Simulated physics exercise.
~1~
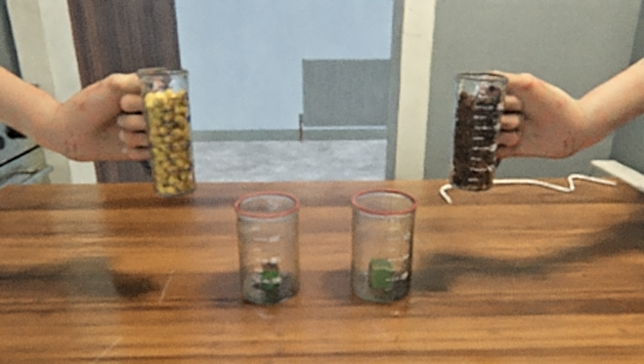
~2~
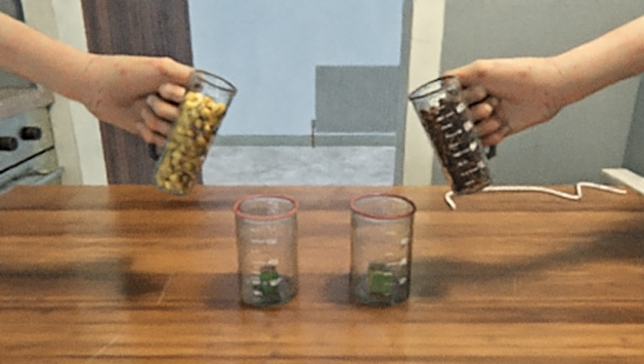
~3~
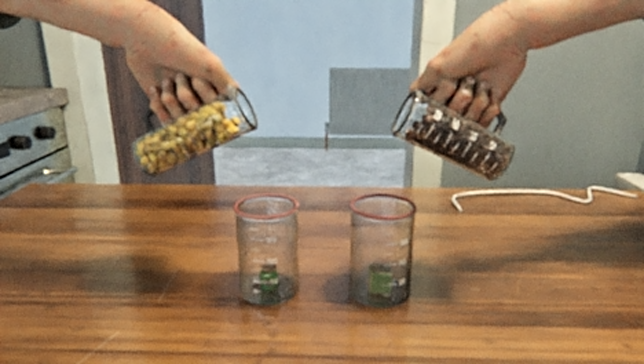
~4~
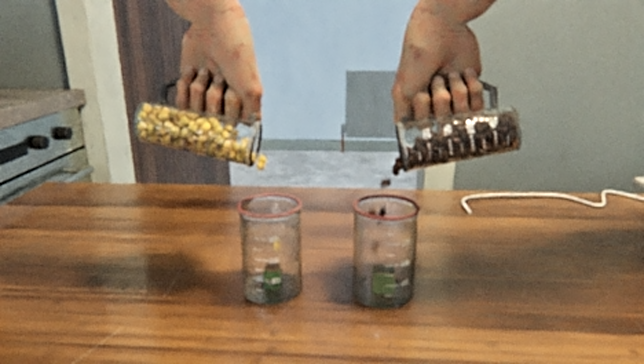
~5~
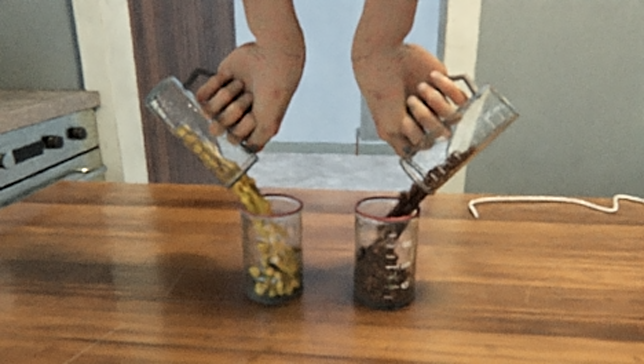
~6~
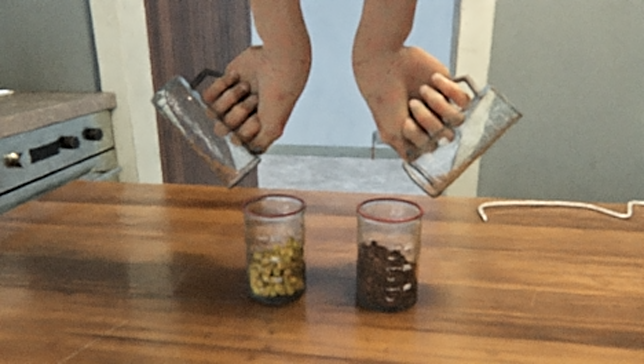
Two hands tip cups of yellow and dark pieces into two beakers, burying small green objects.
